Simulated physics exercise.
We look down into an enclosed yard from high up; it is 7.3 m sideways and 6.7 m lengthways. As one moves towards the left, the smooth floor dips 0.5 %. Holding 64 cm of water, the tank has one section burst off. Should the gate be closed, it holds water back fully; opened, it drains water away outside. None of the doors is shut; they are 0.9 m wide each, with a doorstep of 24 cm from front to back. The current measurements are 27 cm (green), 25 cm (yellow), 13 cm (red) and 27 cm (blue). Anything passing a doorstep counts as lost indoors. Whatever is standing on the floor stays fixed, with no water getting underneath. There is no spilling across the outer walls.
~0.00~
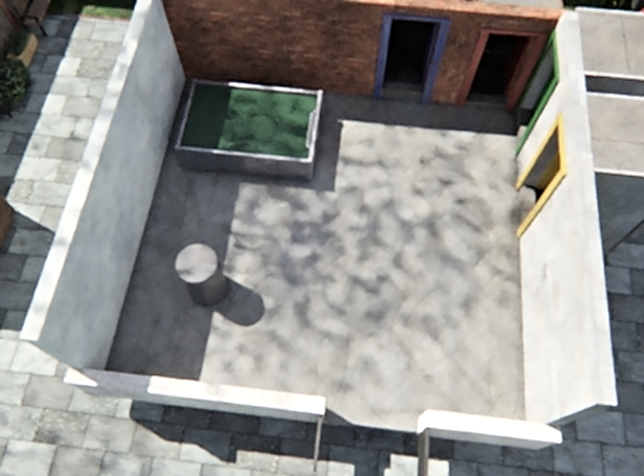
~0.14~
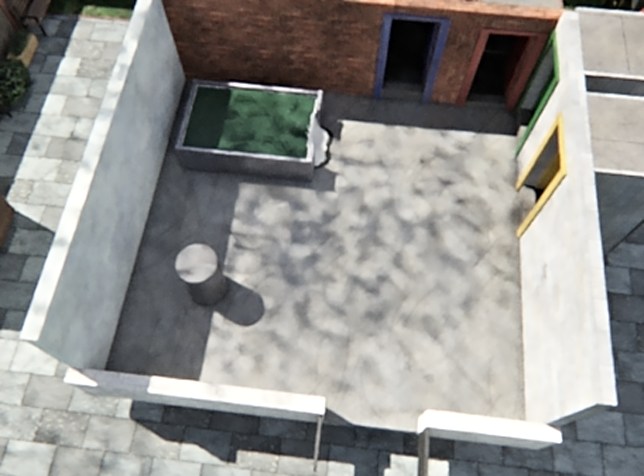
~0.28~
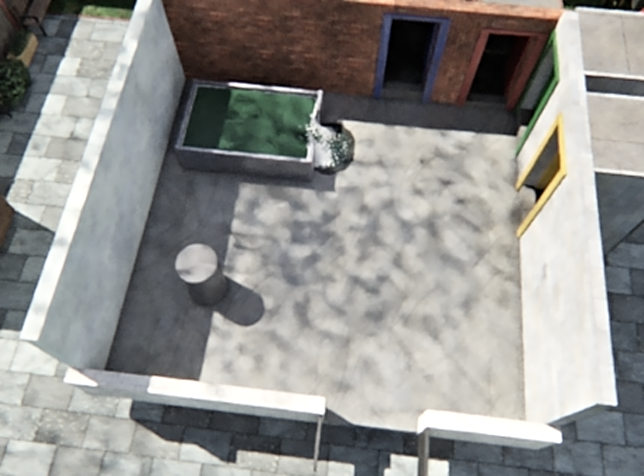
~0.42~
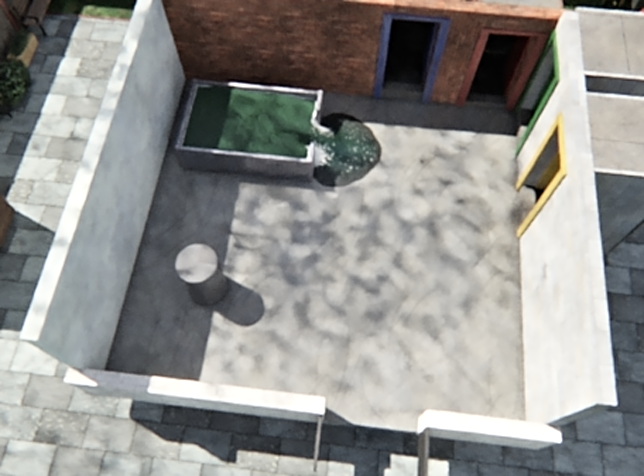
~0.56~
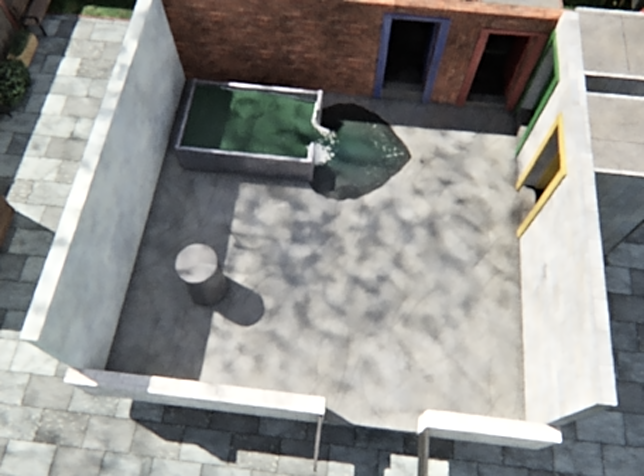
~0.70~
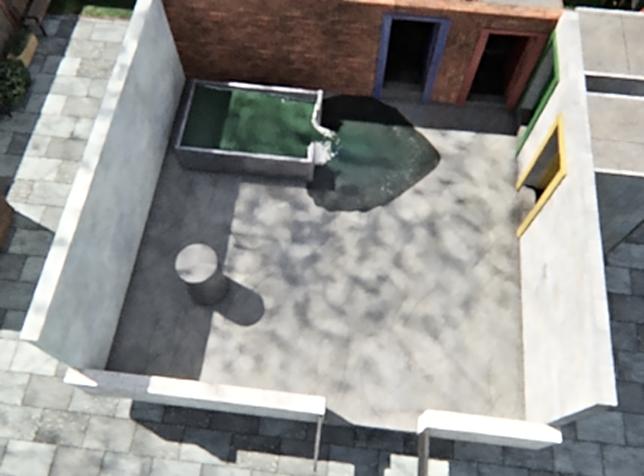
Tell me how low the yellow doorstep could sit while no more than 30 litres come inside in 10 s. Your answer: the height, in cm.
At least 11.5 cm or so.
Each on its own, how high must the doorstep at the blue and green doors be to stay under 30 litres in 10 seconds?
You'd want some 8.0 cm at blue and some 20 cm at green.
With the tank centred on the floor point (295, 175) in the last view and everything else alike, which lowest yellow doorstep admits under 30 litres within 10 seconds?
It must be around 17 cm tall.
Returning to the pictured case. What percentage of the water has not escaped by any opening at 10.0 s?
Something near 92 out of a hundred parts.
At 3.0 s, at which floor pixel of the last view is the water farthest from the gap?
Pixel: About (520, 365).
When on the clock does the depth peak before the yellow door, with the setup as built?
Approximately 2.6 s.
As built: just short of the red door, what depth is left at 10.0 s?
8.0 cm.
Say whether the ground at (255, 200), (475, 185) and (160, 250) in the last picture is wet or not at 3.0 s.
Status: Clear / submerged / clear.
After 1.4 s water covers 25 % of the floor, deepest (33 cm) near (323, 148); it has not reached the yellow door.
After 3.0 s water covers 40 % of the floor, deepest (29 cm) near (513, 124); 18 cm at the yellow door, 0 litres in over its 25 cm doorstep.
After 10.0 s water covers 75 % of the floor, deepest (10 cm) near (521, 418); 7 cm at the yellow door, 0 litres in over its 25 cm doorstep.
At the yellow door as built, the water arrived by 1.6 s and peaked near 19 cm at 2.6 s.
With a doorstep of 9.5 cm, 52 litres would have come in within the 10 s; with 13 cm, 17 litres. So under 30 litres takes about 11.5 cm.
